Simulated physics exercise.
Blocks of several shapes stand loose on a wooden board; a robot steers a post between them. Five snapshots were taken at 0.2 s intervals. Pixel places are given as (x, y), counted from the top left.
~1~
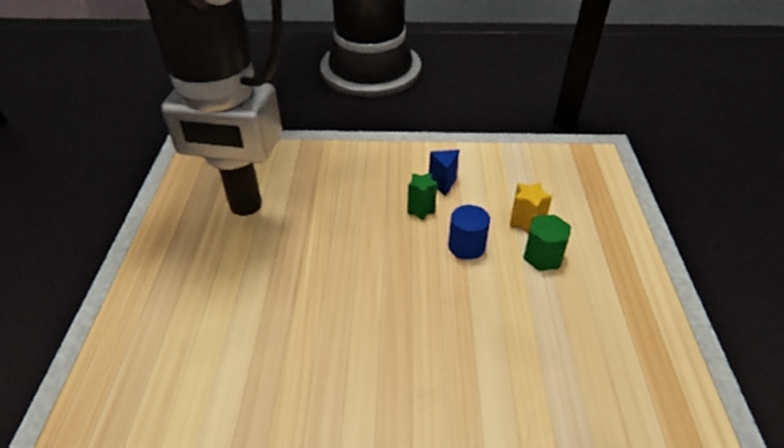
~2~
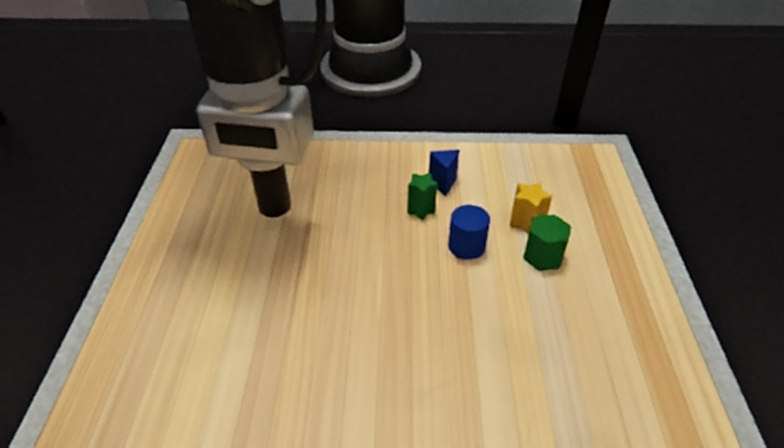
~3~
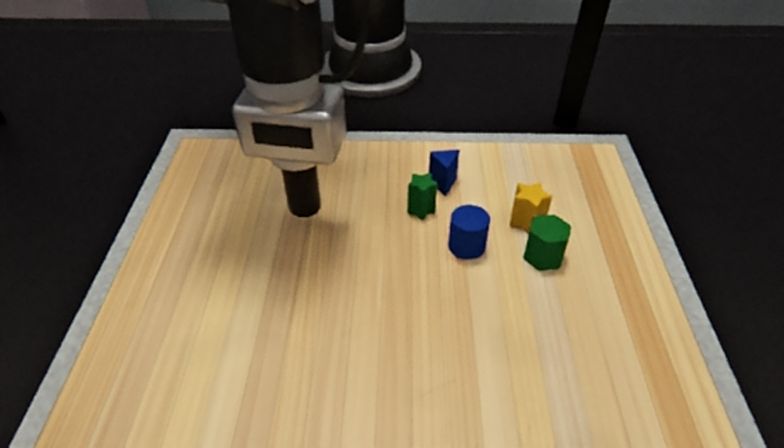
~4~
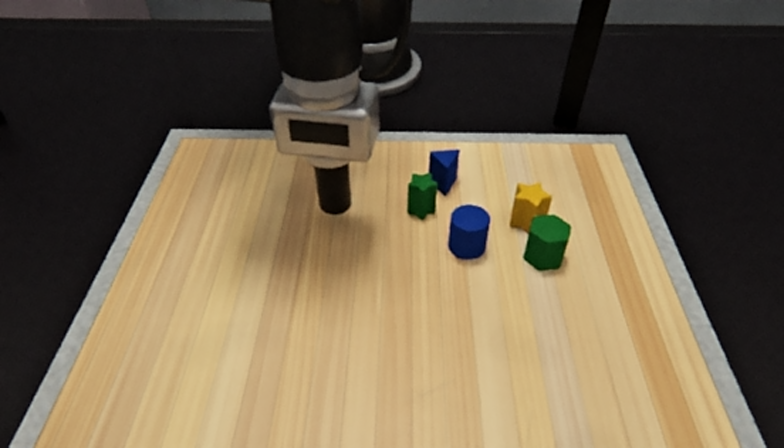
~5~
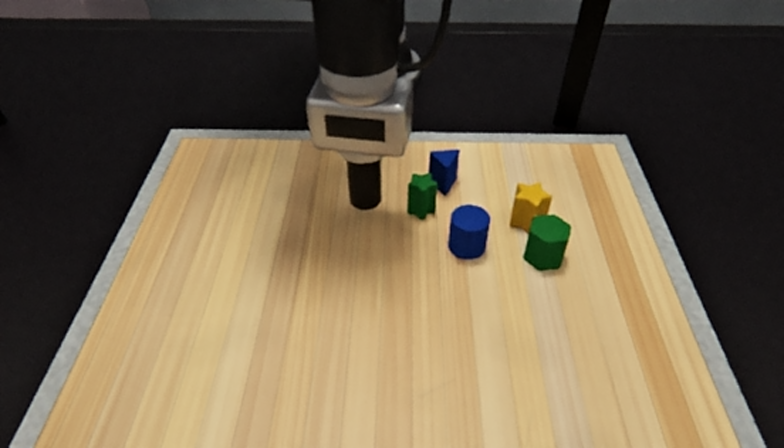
On a pale wooden board, a robot arm holds a dark post upright near the far left side, apart from five blue, green and yellow blocks. The arm carries the post steadily rightward until it is just left of the green star, while every block stays still.
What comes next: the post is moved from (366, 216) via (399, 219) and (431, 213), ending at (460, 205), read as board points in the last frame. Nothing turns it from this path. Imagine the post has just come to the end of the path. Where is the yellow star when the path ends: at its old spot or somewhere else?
That block remains where it is.
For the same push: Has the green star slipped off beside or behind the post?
No
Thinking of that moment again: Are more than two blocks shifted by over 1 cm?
No, it doesn't check out.
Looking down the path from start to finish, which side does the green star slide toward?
Answer: Leftward.
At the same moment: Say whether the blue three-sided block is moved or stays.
It is shifted.
One third of the way, post at (400, 203); green star at (427, 180).
Two thirds of the way, post at (432, 197); green star at (454, 170), turned 35° anticlockwise; blue three-sided block at (450, 153), turned 25° anticlockwise.
At the end, post at (462, 189); green star at (476, 161), turned 65° anticlockwise; blue three-sided block at (457, 148), turned 75° anticlockwise; yellow star not moved.
